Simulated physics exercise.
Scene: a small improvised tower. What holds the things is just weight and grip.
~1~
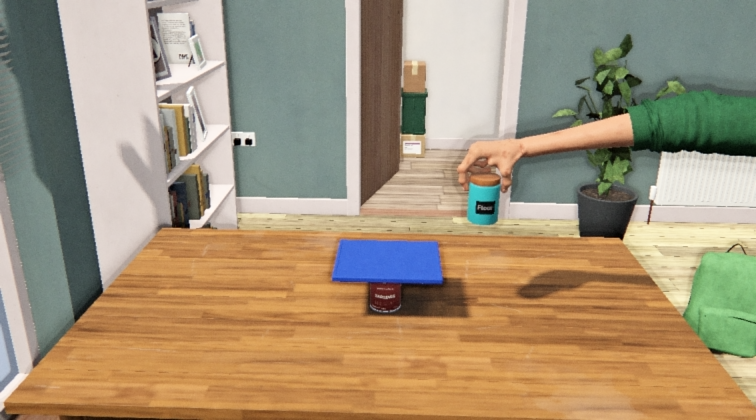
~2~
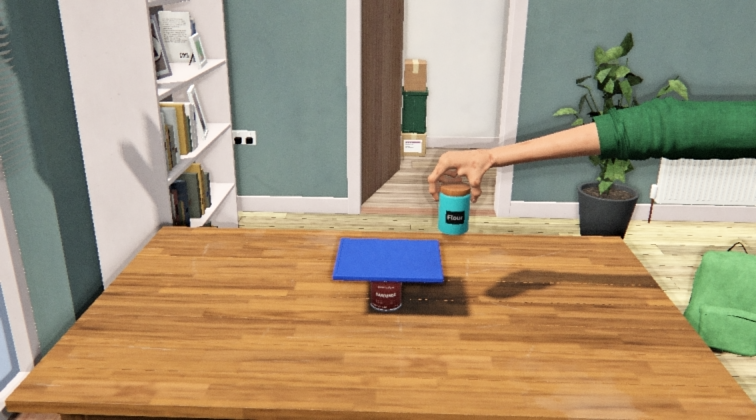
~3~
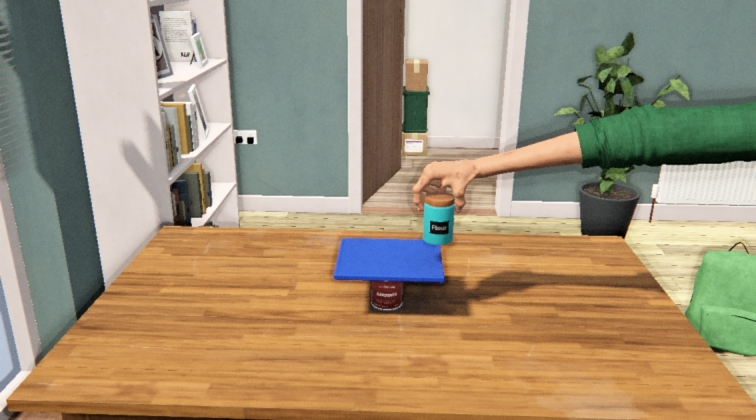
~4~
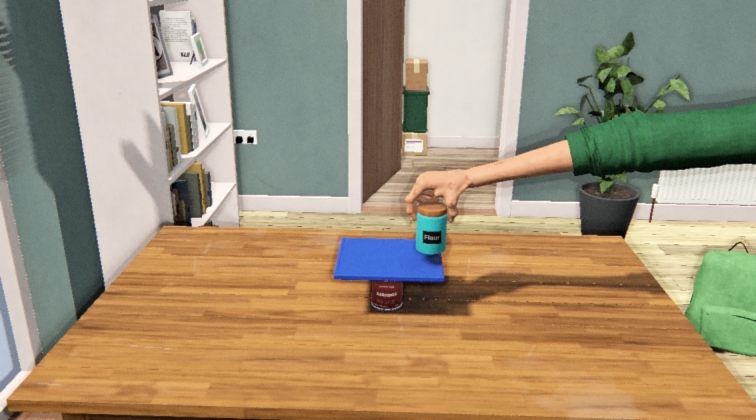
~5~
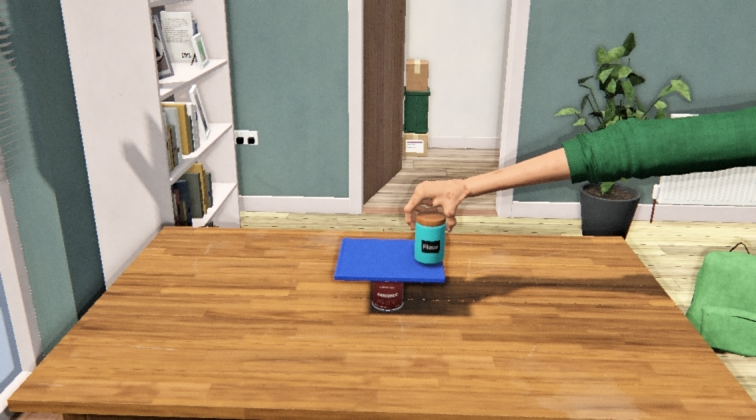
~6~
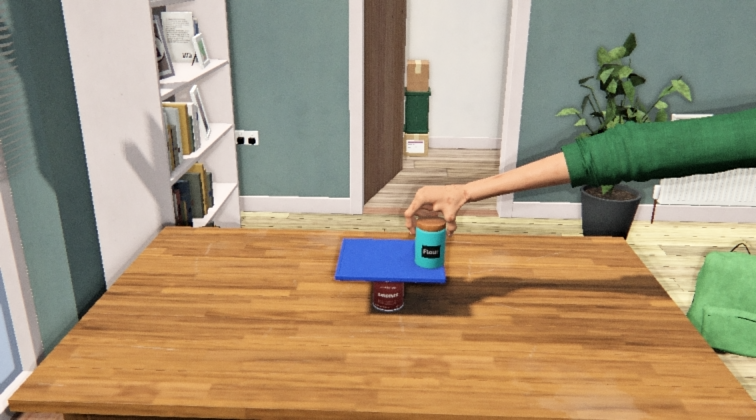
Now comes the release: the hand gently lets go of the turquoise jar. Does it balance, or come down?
The stack will not stay as built.
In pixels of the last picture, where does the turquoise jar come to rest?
Near (489, 304).
Then, 0.50 s on from there, turquoise jar now fallen; blue lid turned 31° from how it was put.
Then, 0.60 s on from there, blue lid turned 52° from how it was put.
Then, 0.70 s on from there, blue lid turned 62° from how it was put.
Then, 1.00 s on from there, blue lid now fallen.
In the end, fallen, blue lid and turquoise jar; red tin unmoved. At the end, from the last picture's camera, turquoise jar near (489, 304). The stack gives way.
